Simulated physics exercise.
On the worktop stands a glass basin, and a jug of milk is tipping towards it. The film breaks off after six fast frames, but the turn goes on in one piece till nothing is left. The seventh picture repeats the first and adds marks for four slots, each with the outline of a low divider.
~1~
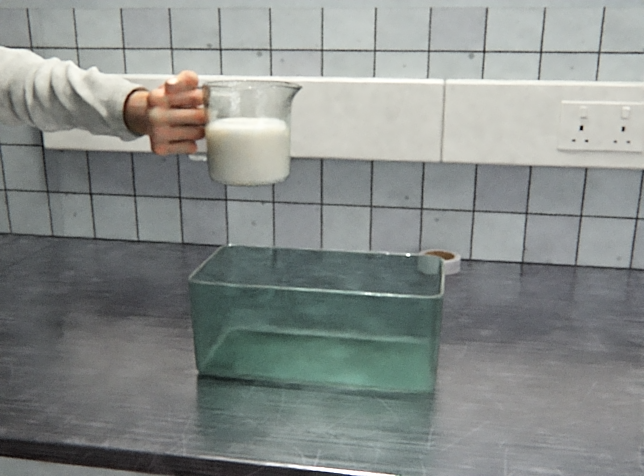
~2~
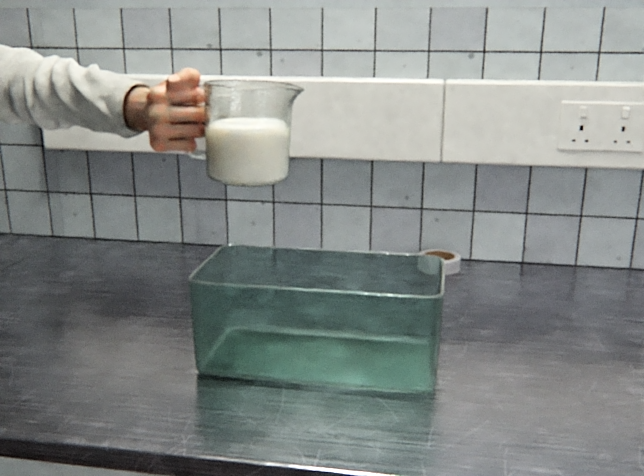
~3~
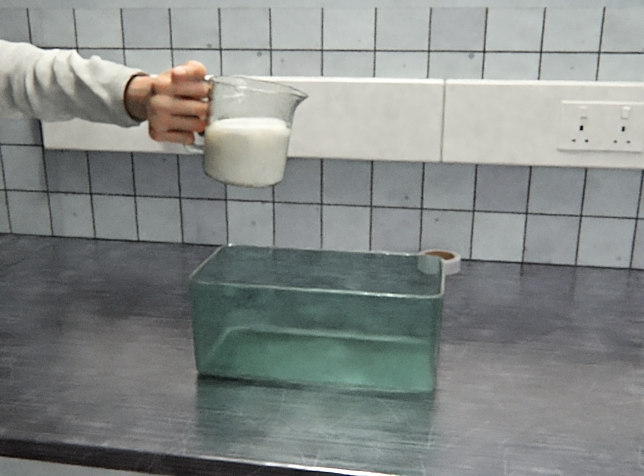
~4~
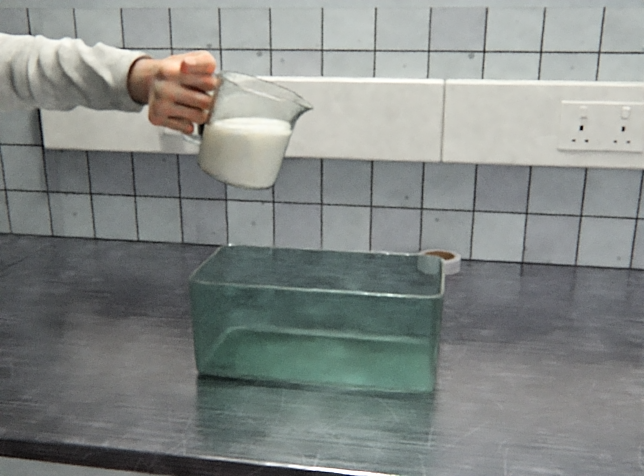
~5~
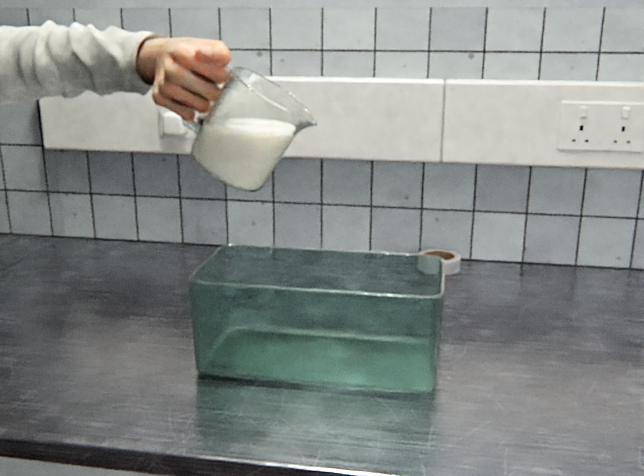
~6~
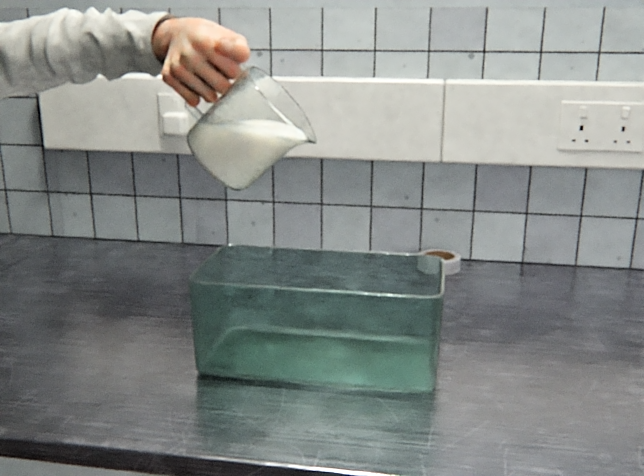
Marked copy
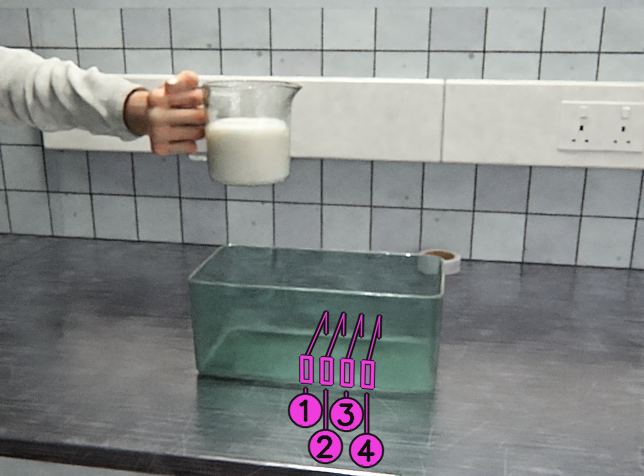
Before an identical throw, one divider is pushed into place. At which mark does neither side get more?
The best place is 3.
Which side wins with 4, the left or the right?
The left side.
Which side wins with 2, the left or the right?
The right one.
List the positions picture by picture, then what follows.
Upright, lip at (301, 87); basin from (197, 370) to (436, 391); nothing has left yet, in the first picture.
Tipped about 2°, lip at (302, 89); nothing has left yet, in the second picture.
Tipped about 9°, lip at (307, 96); nothing has left yet, in the third picture.
Tipped about 19°, lip at (312, 108); nothing has left yet, in the fourth picture.
Tipped about 32°, lip at (316, 123); nothing has left yet, in the fifth picture.
Tipped about 46°, lip at (316, 142); nothing has left yet, in the sixth picture.
On the marked copy, 1 at (305, 388); 2 at (325, 390); 3 at (346, 392); 4 at (366, 394).
With 1, about 11 % ends left of the wall and 87 % right of it.
With 2, about 17 % ends left of the wall and 81 % right of it.
With 3, about 54 % ends left of the wall and 44 % right of it.
With 4, about 89 % ends left of the wall and 7 % right of it; 4 % is lost outside.
